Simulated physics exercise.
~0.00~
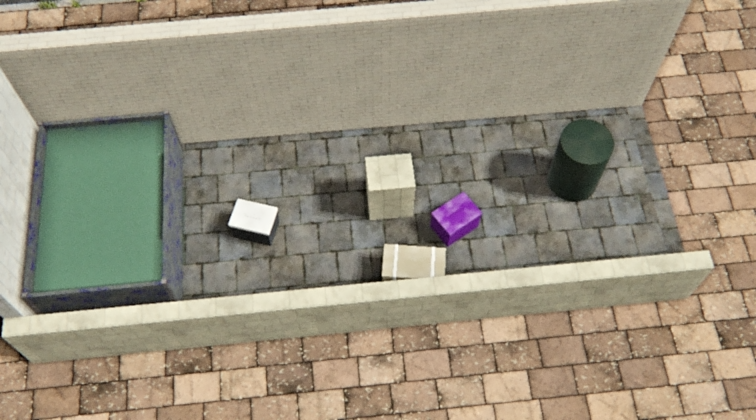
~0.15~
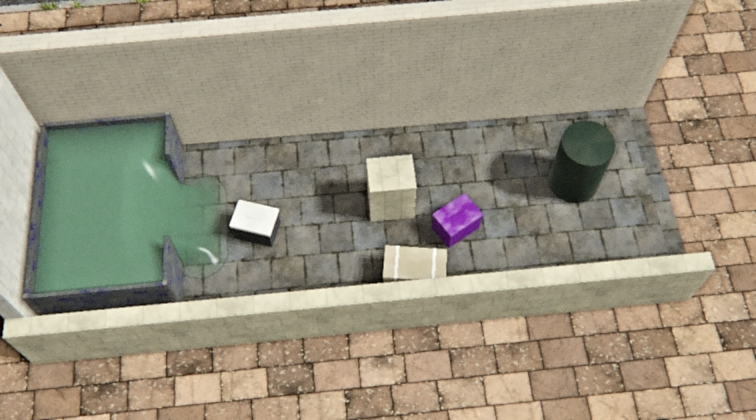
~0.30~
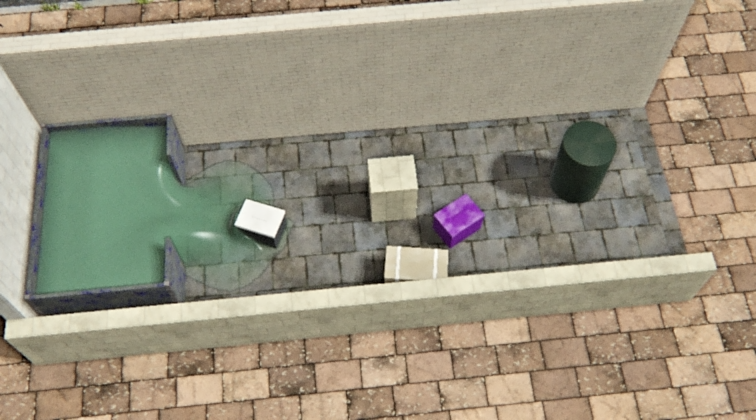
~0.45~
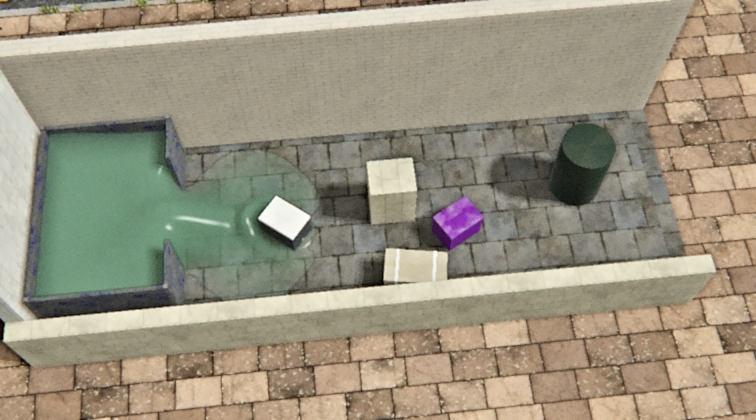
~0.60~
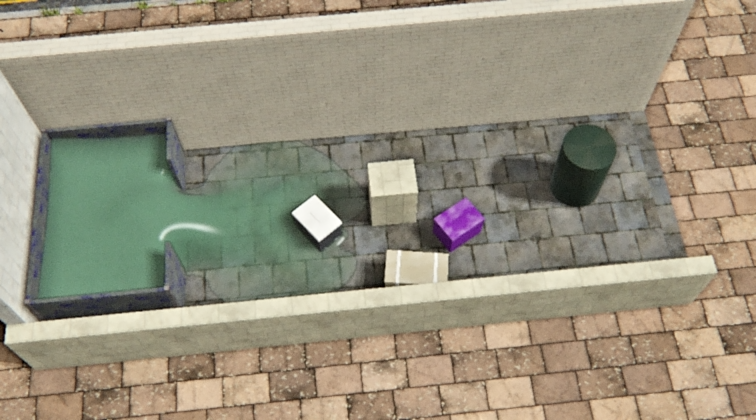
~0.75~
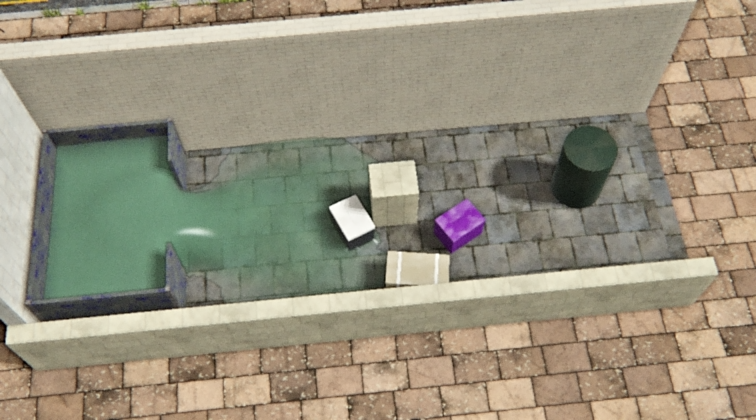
A walled tank of green water opened on its right side and water spread rightward across the paved lane, pushing the small white box along toward the pale block while the purple chest stayed put.
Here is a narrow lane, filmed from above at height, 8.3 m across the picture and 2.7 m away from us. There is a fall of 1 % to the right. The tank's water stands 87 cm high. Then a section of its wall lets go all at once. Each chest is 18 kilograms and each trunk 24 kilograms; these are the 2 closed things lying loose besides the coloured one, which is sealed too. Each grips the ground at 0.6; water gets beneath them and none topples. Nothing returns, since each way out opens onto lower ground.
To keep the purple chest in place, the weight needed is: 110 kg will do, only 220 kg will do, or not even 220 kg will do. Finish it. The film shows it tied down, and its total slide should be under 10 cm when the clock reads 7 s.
110 kg will do.
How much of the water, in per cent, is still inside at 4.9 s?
Some 68 per cent remains.
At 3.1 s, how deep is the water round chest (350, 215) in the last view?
Roughly 10 cm.
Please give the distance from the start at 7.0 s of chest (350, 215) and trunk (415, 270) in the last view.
The first is washed out and the second is washed out.
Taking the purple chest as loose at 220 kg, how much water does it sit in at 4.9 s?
About 11 cm.
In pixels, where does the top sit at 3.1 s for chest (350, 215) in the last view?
My estimate: Around (577, 237).
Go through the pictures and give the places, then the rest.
The purple chest at (456, 213) rests on the ground; water covers 3.7 m2; 0 of 3 have shifted, in the first frame.
The purple chest at (458, 214) rests on the ground; 4.6 m2 under water; 0 of 3 have shifted, in the second frame.
The purple chest at (459, 215) rests on the ground; 5.6 m2 under water; 1 of 3 have shifted, in the third frame.
The purple chest at (458, 217), on the bottom; 7.0 m2 under water; 1 of 3 have shifted, in the fourth frame.
The purple chest at (459, 219) rests on the ground; 8.6 m2 under water; 1 of 3 have shifted, in the fifth frame.
The purple chest at (460, 220), on the bottom; 10.0 m2 under water; 1 of 3 have shifted, in the sixth frame.
After 1.4 s the purple chest would be 0 cm from its start with 110 kg and 0 cm from its start with 220 kg; 5 cm of water round it then.
After 3.1 s the purple chest would be 0 cm from its start with 110 kg and 0 cm from its start with 220 kg; 7 cm of water round it then.
After 4.9 s the purple chest would be 0 cm from its start with 110 kg and 0 cm from its start with 220 kg; 11 cm of water round it then.
After 7.0 s the purple chest would be 0 cm from its start with 110 kg and 0 cm from its start with 220 kg; 7 cm of water round it then.
